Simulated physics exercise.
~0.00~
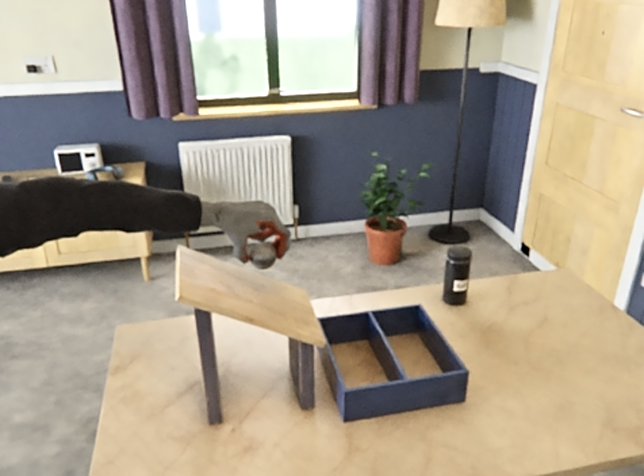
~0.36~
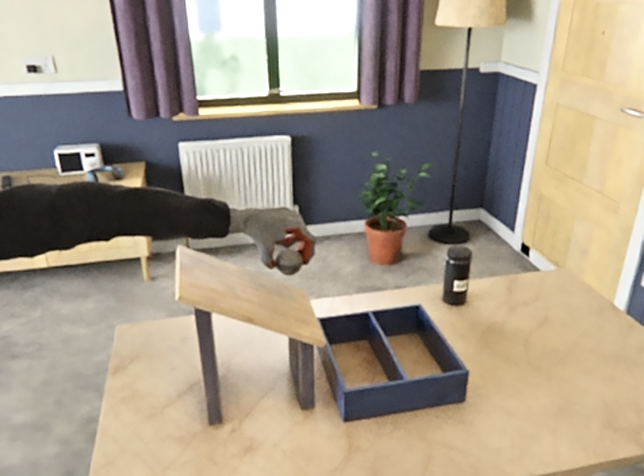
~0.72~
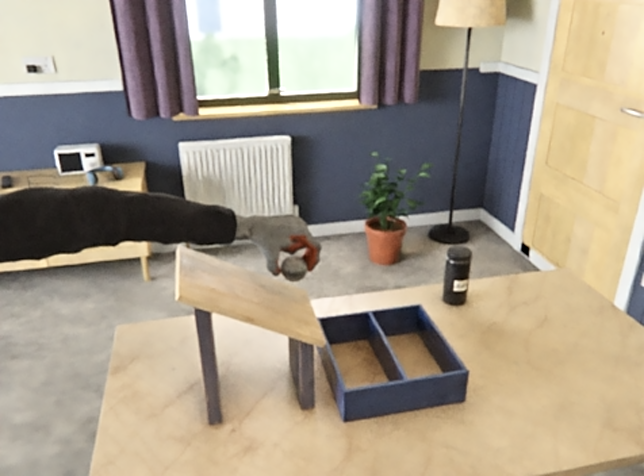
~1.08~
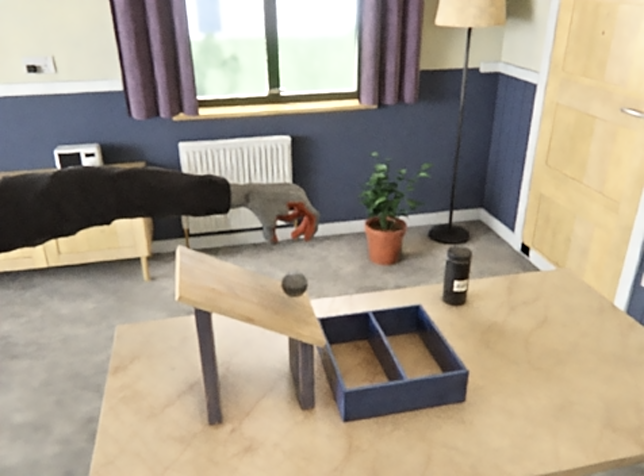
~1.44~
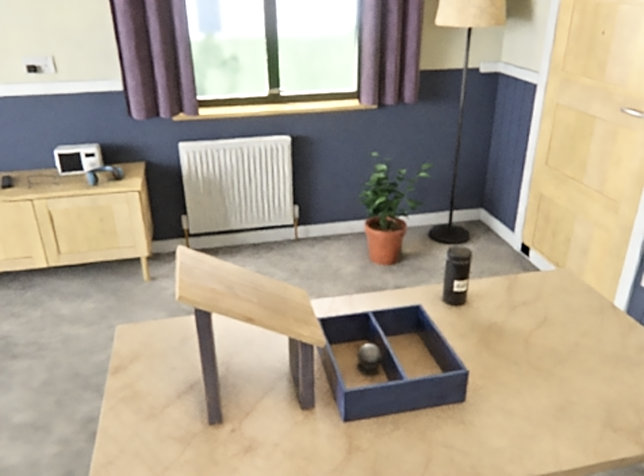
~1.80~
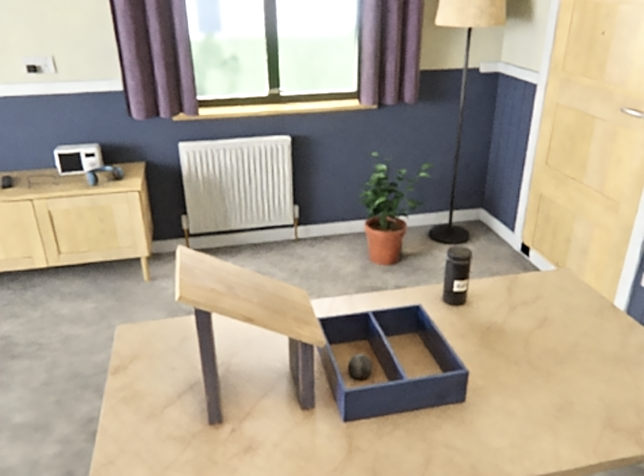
A gloved hand releases a grey ball onto the ramp, and it lands in the nearer bay.
